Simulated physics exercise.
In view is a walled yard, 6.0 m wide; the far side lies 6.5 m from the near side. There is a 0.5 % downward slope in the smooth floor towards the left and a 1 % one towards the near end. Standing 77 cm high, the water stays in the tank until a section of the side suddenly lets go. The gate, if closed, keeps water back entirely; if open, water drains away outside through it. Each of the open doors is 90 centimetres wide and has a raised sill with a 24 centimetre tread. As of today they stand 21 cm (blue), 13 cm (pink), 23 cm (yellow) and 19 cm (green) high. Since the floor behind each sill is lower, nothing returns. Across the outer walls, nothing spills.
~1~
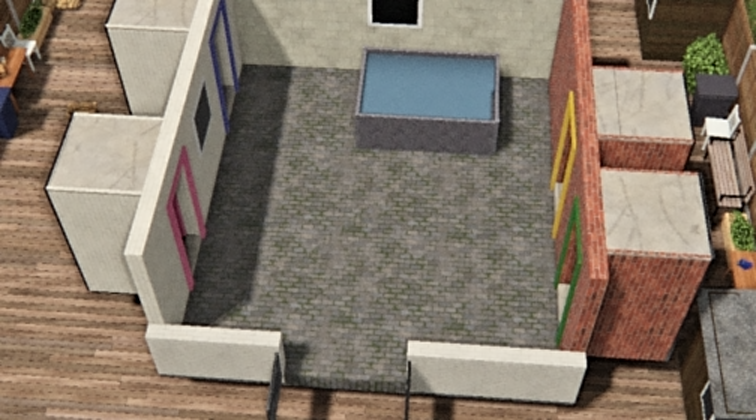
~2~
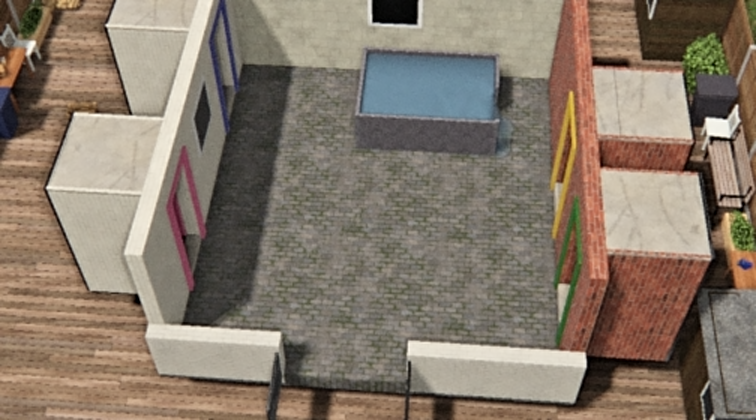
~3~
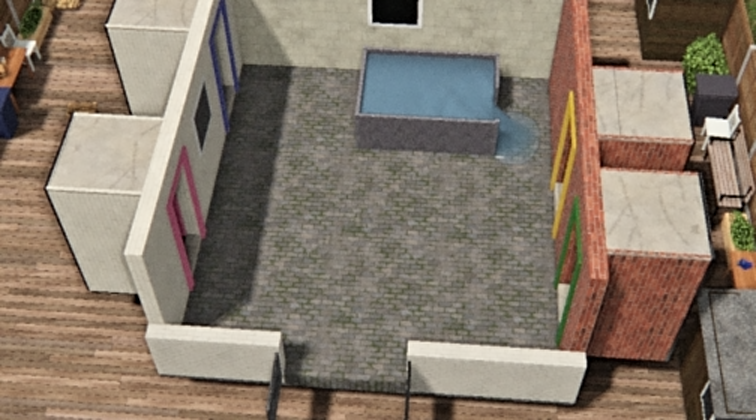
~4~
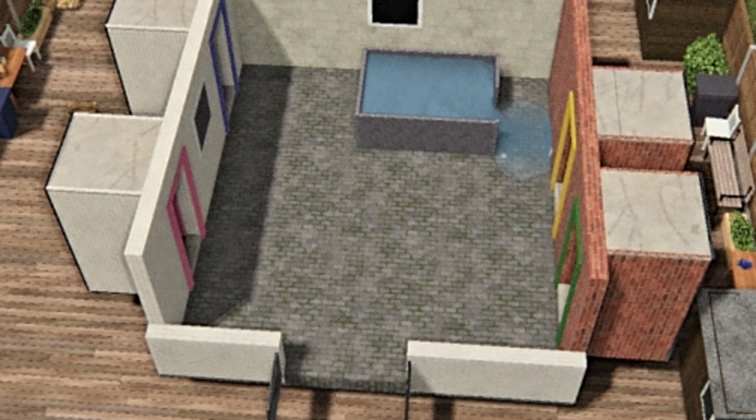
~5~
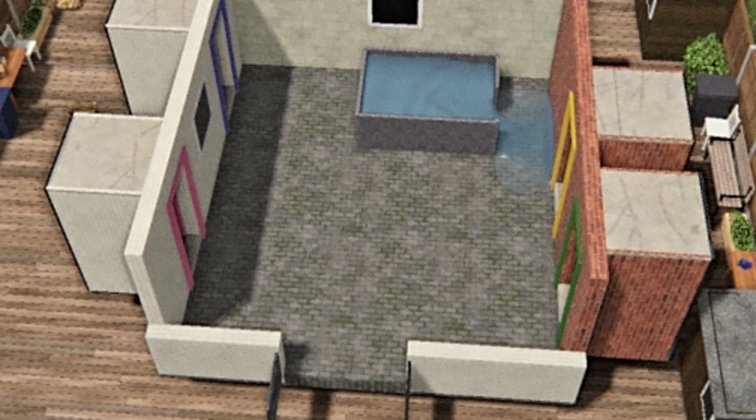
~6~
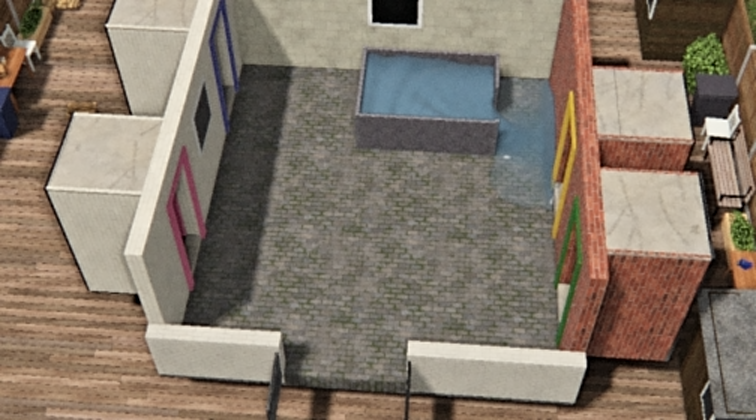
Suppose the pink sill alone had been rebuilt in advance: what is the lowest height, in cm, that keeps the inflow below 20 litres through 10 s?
About 7 cm.
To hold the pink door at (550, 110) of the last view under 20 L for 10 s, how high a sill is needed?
It needs about 29 cm.
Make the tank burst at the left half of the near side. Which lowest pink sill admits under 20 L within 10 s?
Close to 12.0 cm at the least.
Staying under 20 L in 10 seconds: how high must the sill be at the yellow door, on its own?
Yellow door, minimum about 11.5 cm.
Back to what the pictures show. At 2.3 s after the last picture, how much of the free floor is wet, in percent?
Around 45 per cent of the free floor.
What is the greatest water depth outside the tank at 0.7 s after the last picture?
Max depth: Around 54 cm.
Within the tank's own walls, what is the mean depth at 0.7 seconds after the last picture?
The mean depth is about 57 cm.
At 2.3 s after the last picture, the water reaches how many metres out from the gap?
Roughly 5.4 metres.
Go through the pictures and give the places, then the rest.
The tank at (429, 87) is whole and still, 77 cm deep; the pink door at (187, 225) is dry, in the first frame.
The gap is at (493, 124), the front 0.3 m out at (510, 130); the back of the tank holds 77 cm, in the second frame.
The front is at (536, 141), 0.8 m from the gap at (493, 126); 0.8 m2 of floor is wet, 77 cm left at the back, in the third frame.
Water pours out at (493, 127) and has run 1.1 m, to (550, 166); about 10 cm deep outside, 77 cm at the back, in the fourth frame.
The front is at (551, 187), 1.3 m from the gap at (493, 127); 2.2 m2 of floor is wet, 77 cm left at the back, in the fifth frame.
The front is at (551, 206), 1.6 m from the gap at (493, 127); 2.4 m2 of floor is wet, 75 cm left at the back; the pink door at (187, 225), 5.8 m from the gap, is still 5.5 m from the nearest water, in the sixth frame.
Then, 0.7 s after the last picture water covers 15 % of the floor, deepest (54 cm) near (549, 141); it has not reached the pink door.
Then, 2.3 s after the last picture water covers 45 % of the floor, deepest (36 cm) near (539, 141); it has not reached the pink door.
Then, 9.3 s after the last picture water covers 90 % of the floor, deepest (14 cm) near (540, 156); 10 cm at the pink door, 0 litres in over its 13 cm sill.
At the pink door as built, the water peaked near 11 cm, 8.1 s after the last picture.
With a sill of 6.5 cm, 24 litres would have come in within the 10 s; with 7.5 cm, 16 litres. So under 20 litres takes about 7 cm.
